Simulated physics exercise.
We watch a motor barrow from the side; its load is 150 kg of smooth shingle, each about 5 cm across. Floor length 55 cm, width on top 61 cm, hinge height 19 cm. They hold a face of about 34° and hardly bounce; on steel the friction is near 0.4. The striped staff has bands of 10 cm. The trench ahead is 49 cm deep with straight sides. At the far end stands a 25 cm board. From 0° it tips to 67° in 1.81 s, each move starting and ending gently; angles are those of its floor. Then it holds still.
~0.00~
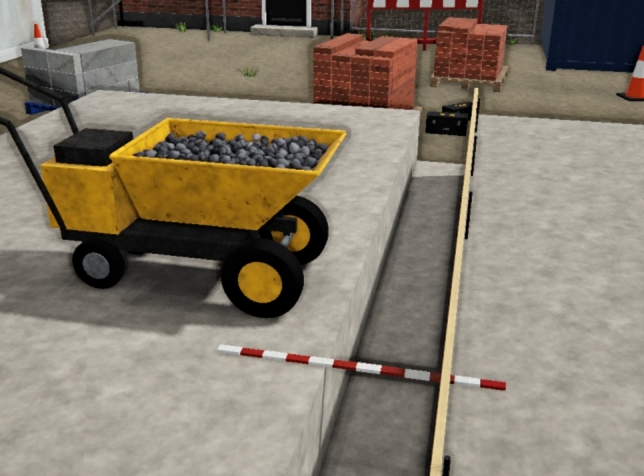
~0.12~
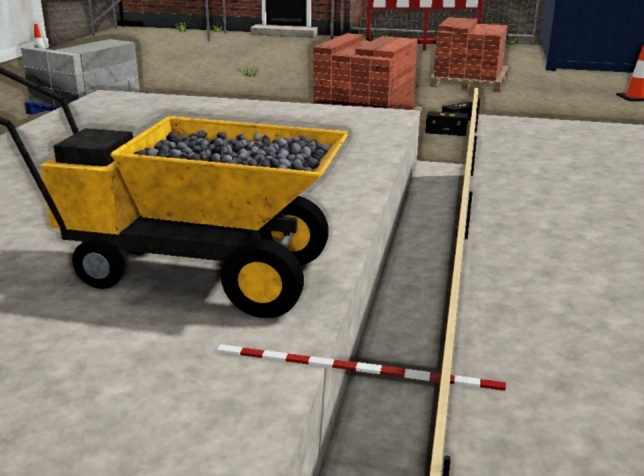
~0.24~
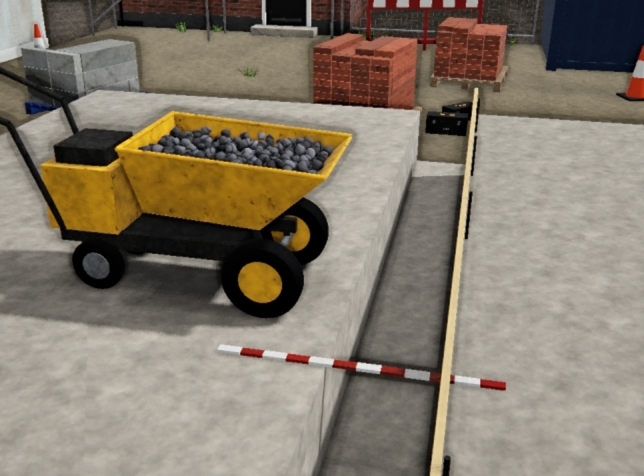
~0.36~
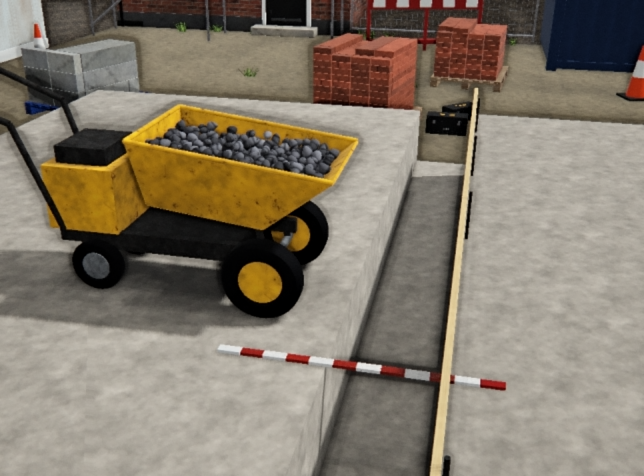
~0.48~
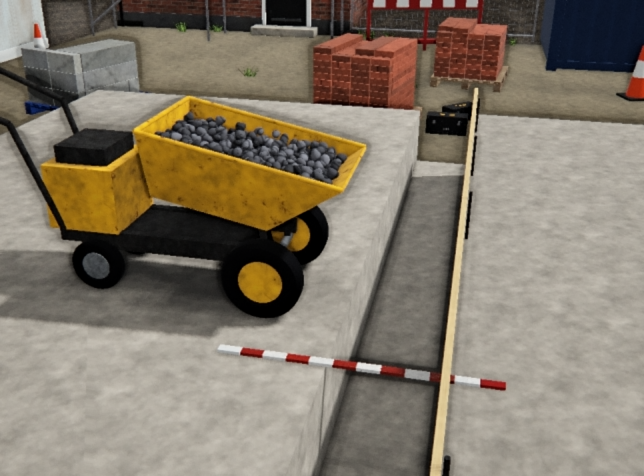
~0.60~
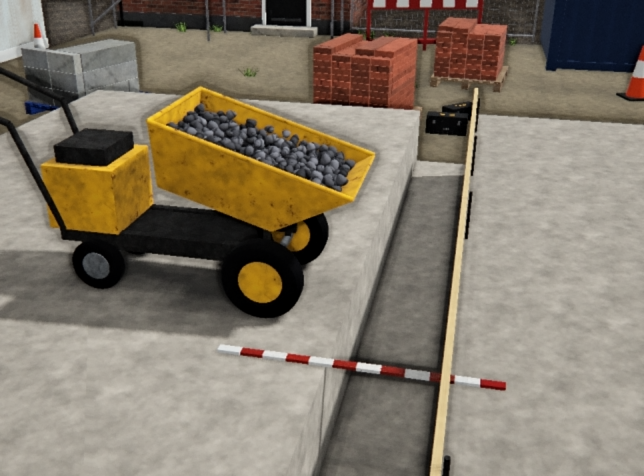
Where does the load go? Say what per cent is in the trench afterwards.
Close to 100 in a hundred.
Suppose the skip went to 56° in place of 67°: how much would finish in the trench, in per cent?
It would be near 95 per cent.
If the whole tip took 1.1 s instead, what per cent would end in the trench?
It would be near 100 per cent.
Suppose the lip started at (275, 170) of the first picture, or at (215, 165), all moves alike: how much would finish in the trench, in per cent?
About 100 and 75 per cent.
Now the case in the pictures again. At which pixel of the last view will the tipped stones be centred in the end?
Their middle is at about (404, 375).
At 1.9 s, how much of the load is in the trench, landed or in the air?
About 65 per cent by then.
After 1.4 s the floor is at 57°; 98 % in the skip, 2 % in the trench; the foremost stones are at (417, 270).
After 1.9 s the floor is at 67°; 37 % in the skip, 63 % in the trench; the foremost stones are at (445, 355).
After 2.3 s the floor is at 67°; 13 % in the skip, 87 % in the trench; the foremost stones are at (453, 336).
After 4.2 s the floor is at 67°; 0 % in the skip, 100 % in the trench; the foremost stones are at (454, 344).
